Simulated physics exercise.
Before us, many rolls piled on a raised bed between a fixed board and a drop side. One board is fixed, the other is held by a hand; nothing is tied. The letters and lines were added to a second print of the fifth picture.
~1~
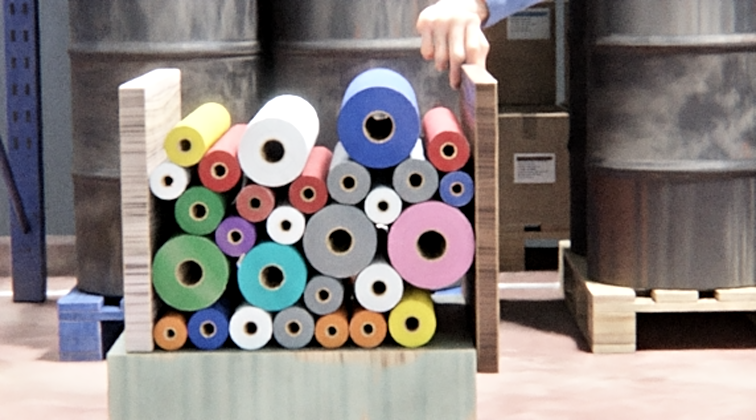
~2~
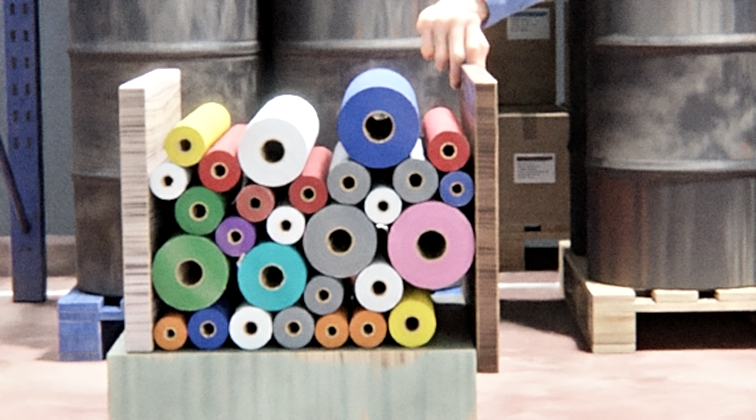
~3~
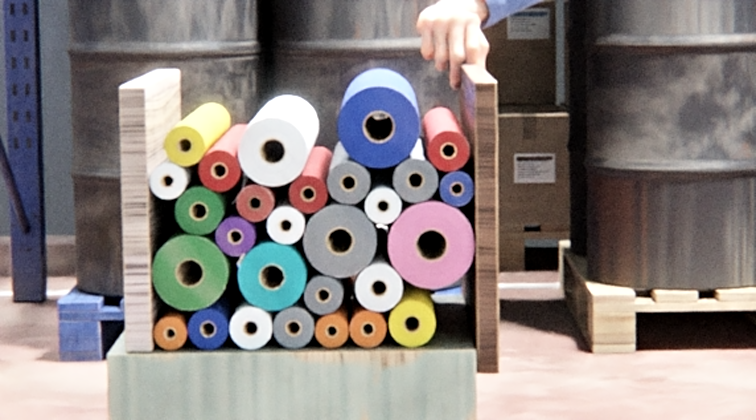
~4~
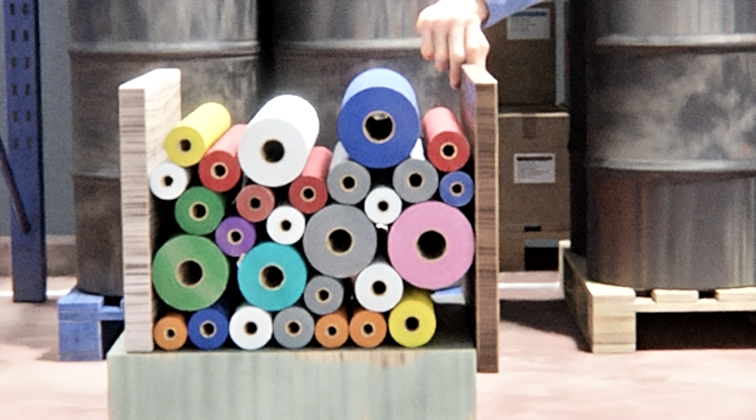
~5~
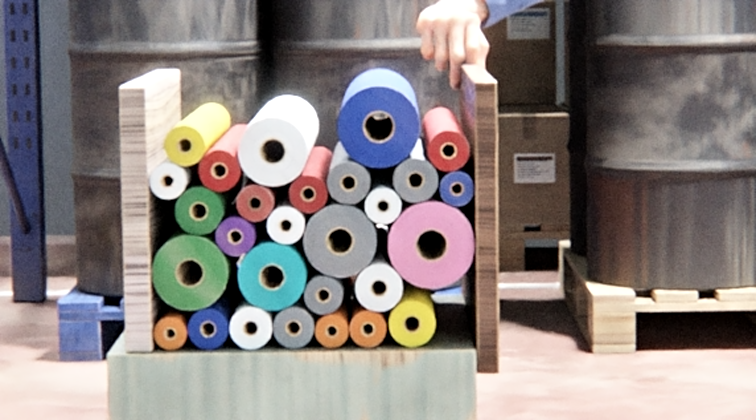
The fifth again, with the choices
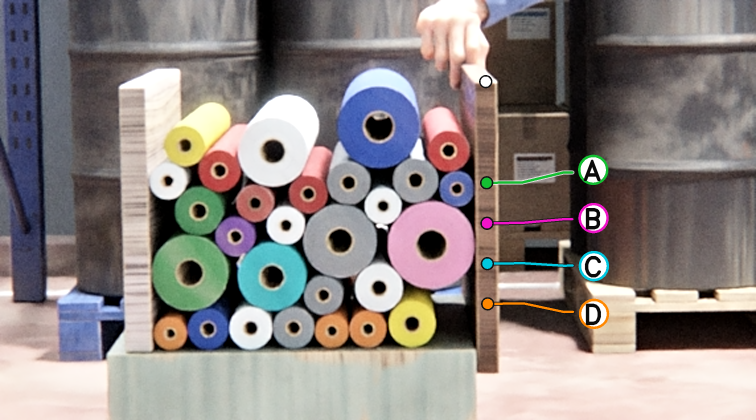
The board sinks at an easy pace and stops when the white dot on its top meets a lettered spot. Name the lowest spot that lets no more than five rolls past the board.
The lowest mark that will do is D.
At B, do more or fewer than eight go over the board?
At B, fewer than eight.
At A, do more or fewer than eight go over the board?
At A, fewer than eight.
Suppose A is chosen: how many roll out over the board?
With A, none.
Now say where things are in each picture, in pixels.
An orange roll (368, 329); a white roll (379, 287), in the first frame.
A white roll (379, 287); a green roll (199, 211), in the second frame.
A blue roll (457, 188); a blue roll (379, 127), in the third frame.
Side board (478, 204), in the fourth frame.
An orange roll (368, 329); a white roll (379, 287); a green roll (199, 211), in the fifth frame.
On the marked copy, A at (487, 183); B at (487, 223); C at (488, 264); D at (488, 304); the white dot at (486, 82).
With D. Early on, top of the board (475, 178).
Further on, top of the board (476, 286).
At the end, top of the board (476, 302), two out over the board.
As for the rest, A none out over the board; B none out over the board; C two out over the board.
